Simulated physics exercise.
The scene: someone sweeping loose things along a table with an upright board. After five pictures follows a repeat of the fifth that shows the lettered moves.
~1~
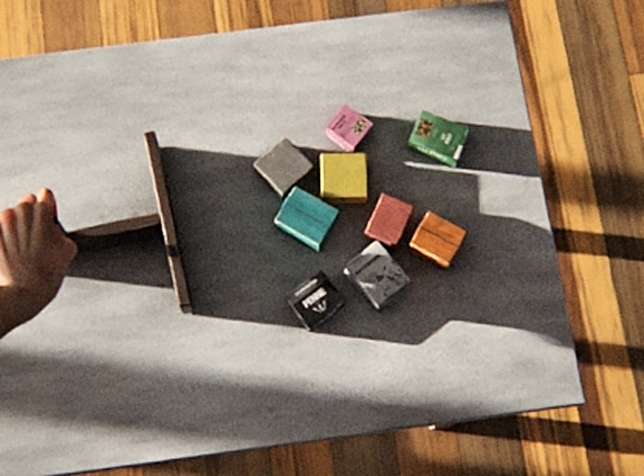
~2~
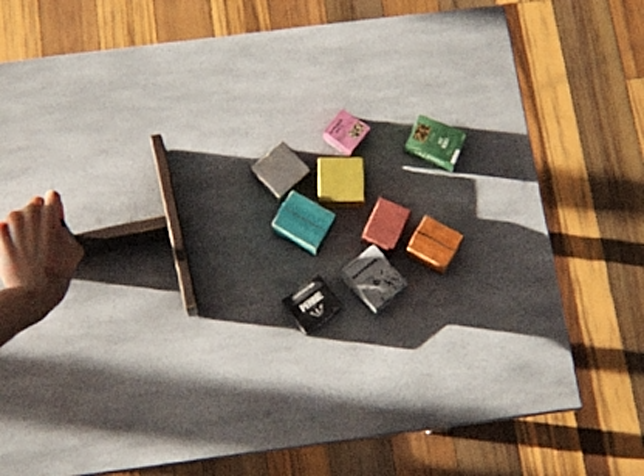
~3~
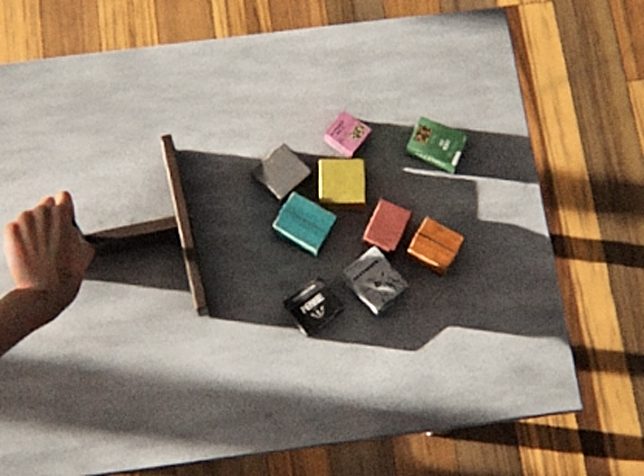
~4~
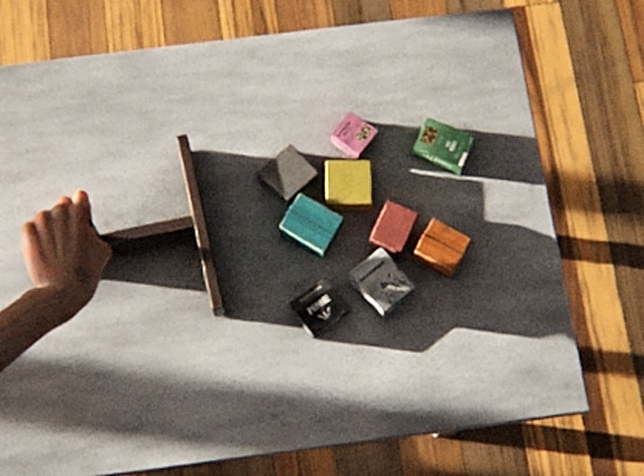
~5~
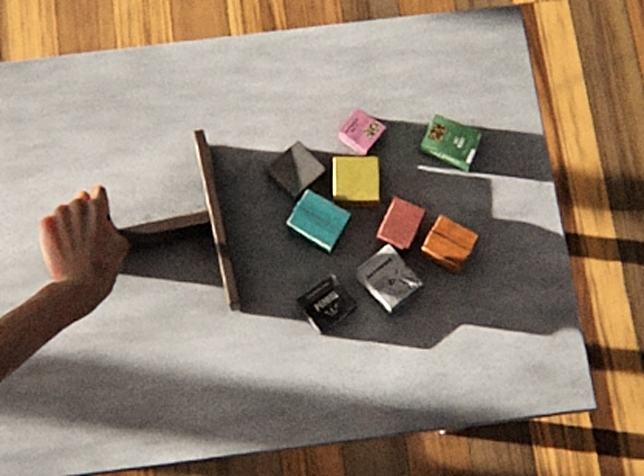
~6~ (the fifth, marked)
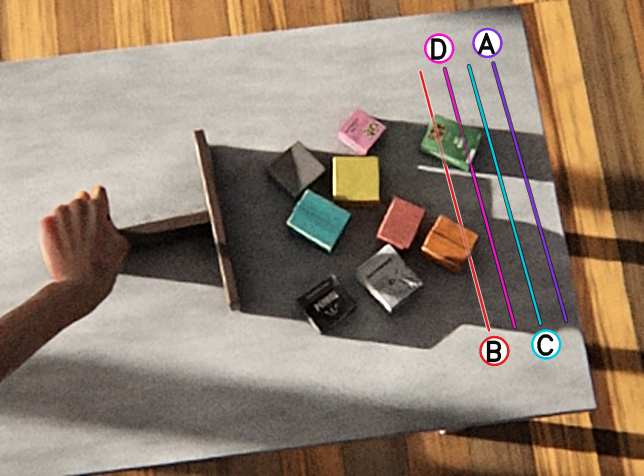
A hand gripping the handle of an upright board slides it slowly rightward a short way across a grey surface, narrowing the gap to a loose group of small coloured packets and blocks, which stay in nearly the same arrangement.
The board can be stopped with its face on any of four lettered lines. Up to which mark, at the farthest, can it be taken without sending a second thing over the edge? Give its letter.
Line D.
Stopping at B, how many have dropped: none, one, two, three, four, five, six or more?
By then, none.
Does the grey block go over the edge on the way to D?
No.
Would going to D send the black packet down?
No.
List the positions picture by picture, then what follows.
The first frame shows black packet (315, 301); grey block (284, 169); red block (389, 223).
The second frame shows board (172, 219); yellow block (341, 183).
The third frame shows board (183, 219); pink packet (348, 136).
The fourth frame shows board (199, 219); green packet (443, 146).
The fifth frame shows board (216, 214); black packet (327, 304); grey block (296, 172); red block (401, 227).
On the marked copy, A at (529, 188); B at (454, 197); C at (504, 191); D at (479, 194).
Following D. Soon after the start, board (312, 203); black packet (349, 313); grey block (338, 164).
Later, board (408, 191); orange box (511, 266); green packet (474, 131).
In the end, board (479, 183); green packet (537, 115); orange box (567, 279); none fallen.
As for the rest, A drops six; B is within the limit but short; C drops three.
